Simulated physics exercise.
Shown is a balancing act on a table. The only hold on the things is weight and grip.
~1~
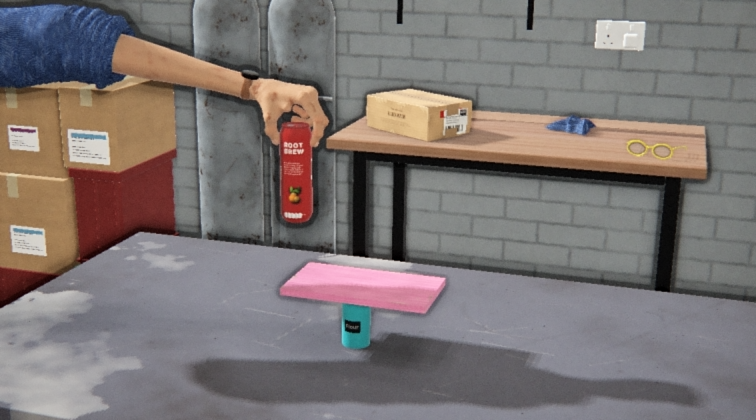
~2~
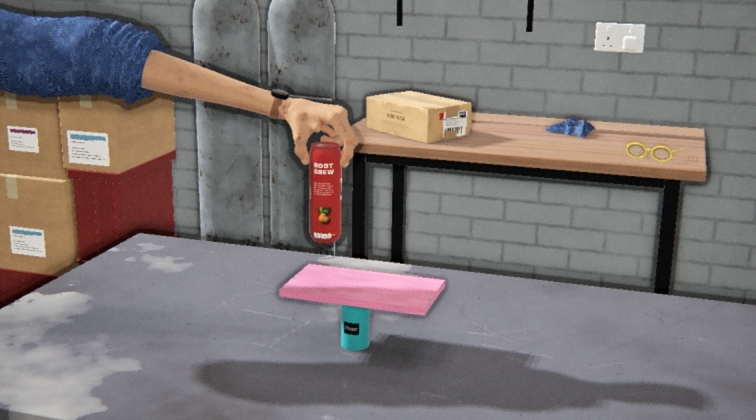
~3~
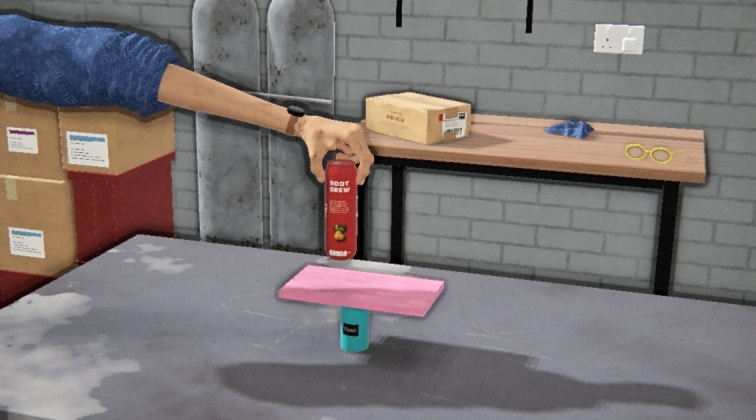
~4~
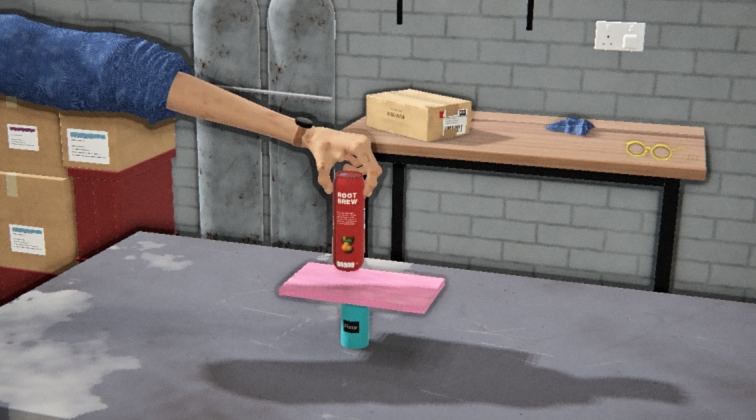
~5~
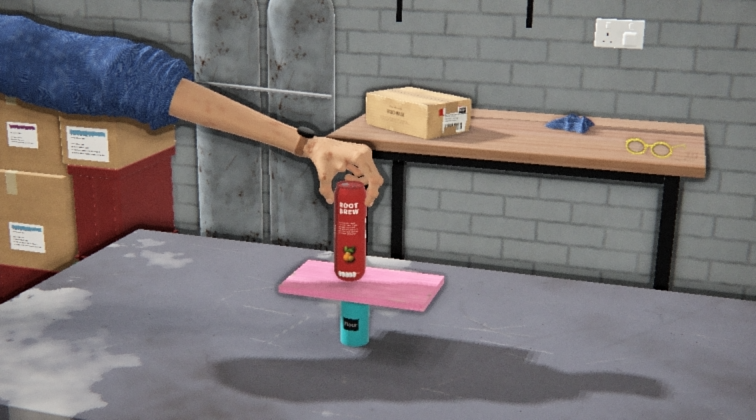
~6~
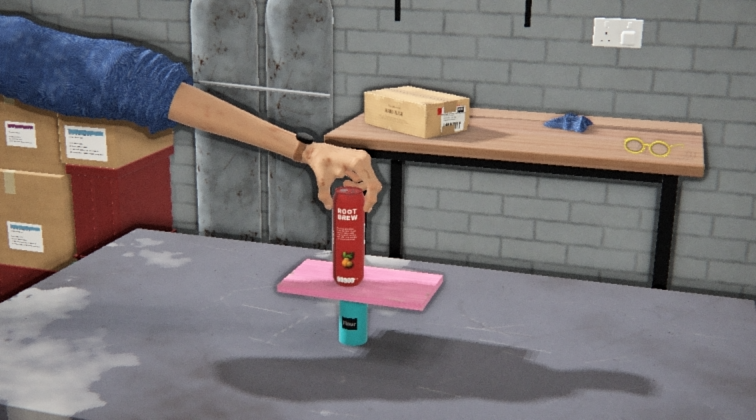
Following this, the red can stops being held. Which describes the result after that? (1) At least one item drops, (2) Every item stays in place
2, every item stays in place.
Then, 0.50 s later than the last frame, all is still.
Then, 1.30 s later than the last frame, red can resting near (348, 238).
When it is over, all 3 as before. End places, in pixels of the last picture, red can near (348, 238). The stack stays up.
